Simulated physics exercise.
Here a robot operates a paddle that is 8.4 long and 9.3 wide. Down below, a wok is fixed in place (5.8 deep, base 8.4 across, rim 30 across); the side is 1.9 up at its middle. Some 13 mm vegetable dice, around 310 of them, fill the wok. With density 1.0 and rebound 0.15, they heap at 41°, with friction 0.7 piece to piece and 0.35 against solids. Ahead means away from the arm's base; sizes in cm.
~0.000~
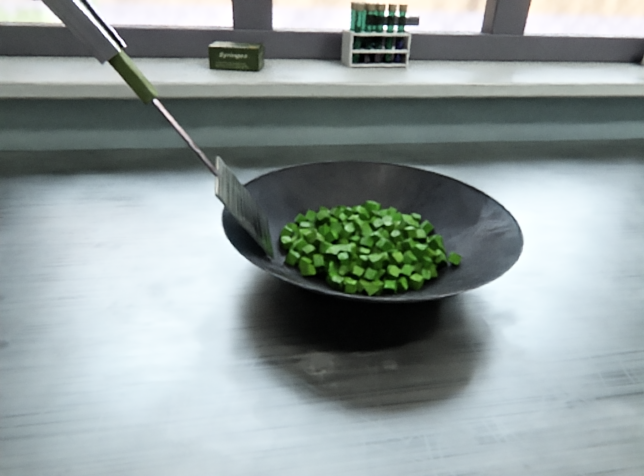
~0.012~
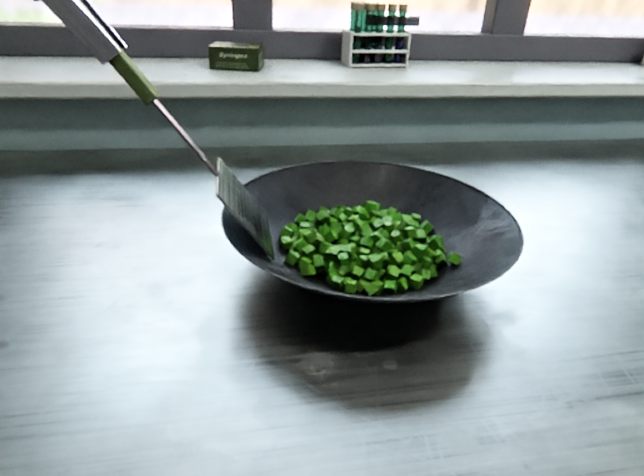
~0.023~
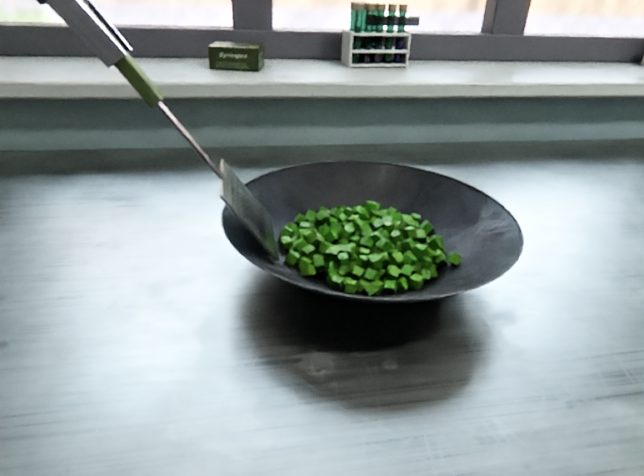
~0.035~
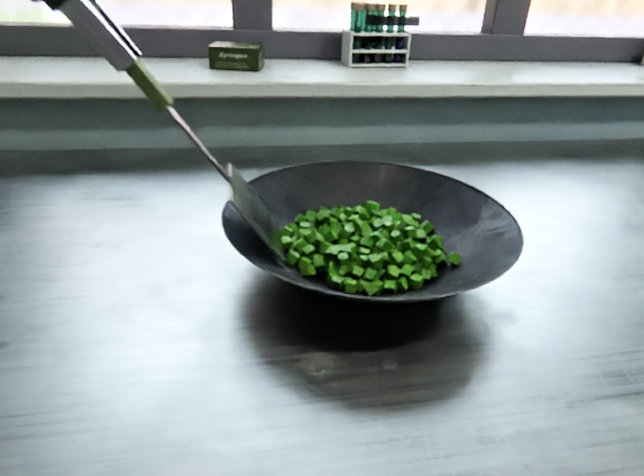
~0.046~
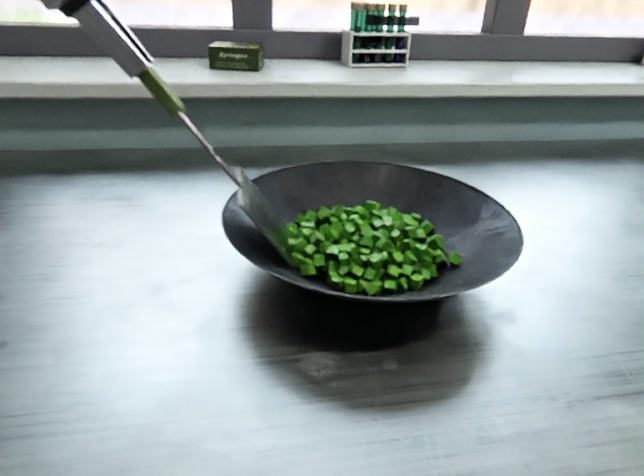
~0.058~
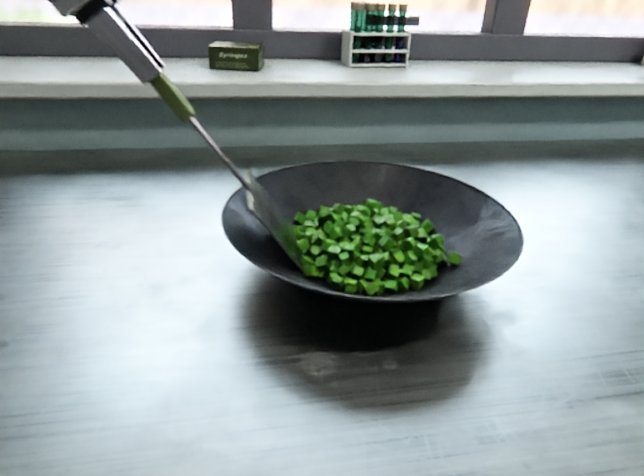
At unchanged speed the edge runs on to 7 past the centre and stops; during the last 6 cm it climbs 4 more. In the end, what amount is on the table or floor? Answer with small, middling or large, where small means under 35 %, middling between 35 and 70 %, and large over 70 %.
It is small.
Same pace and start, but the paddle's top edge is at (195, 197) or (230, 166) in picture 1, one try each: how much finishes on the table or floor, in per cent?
Around 20 per cent, then around 25 per cent.
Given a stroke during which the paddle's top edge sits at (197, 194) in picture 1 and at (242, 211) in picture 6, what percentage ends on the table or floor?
Near 30 in a hundred.
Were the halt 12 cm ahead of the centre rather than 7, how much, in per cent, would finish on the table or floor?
It would come to roughly 55 percent.
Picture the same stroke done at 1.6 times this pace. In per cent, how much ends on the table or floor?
Roughly 40 percent ends on the table or floor.
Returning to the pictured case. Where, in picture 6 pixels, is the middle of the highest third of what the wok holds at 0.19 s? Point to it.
It is centred close to (459, 214).
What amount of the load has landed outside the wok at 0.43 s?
About 15 per cent.
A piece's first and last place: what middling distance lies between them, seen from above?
The answer is about 9 cm.
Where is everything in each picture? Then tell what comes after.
The first picture shows paddle top edge at (217, 174), sloping 55°; upper third of the load around (366, 237), from x 285 to 455, top at y 205; 311 in the wok.
The second picture shows paddle top edge at (217, 174), sloping 55°; upper third of the load around (366, 237), from x 285 to 455, top at y 205.
The third picture shows paddle top edge at (221, 176), sloping 55°; upper third of the load around (366, 237), from x 285 to 455, top at y 205.
The fourth picture shows paddle top edge at (229, 180), sloping 55°; upper third of the load around (366, 237), from x 285 to 455, top at y 205.
The fifth picture shows paddle top edge at (239, 184), sloping 55°; upper third of the load around (366, 237), from x 290 to 455, top at y 205.
The sixth picture shows paddle top edge at (249, 188), sloping 55°; upper third of the load around (368, 235), from x 300 to 455, top at y 205; 311 in the wok.
By 0.13 s, sloping 55°, highest piece 6 above the table; 311 in the wok.
By 0.19 s, sloping 55°, highest piece 7 above the table; 307 in the wok, 4 on the blade or in flight.
By 0.43 s, sloping 55°, highest piece 7 above the table; 250 in the wok, 53 on the table or floor, 8 on the blade or in flight.
By 1.48 s, sloping 55°, highest piece 7 above the table; 249 in the wok, 62 on the table or floor.
Final count, 249 in the wok, 62 on the table or floor. That is 20 % on the table or floor.
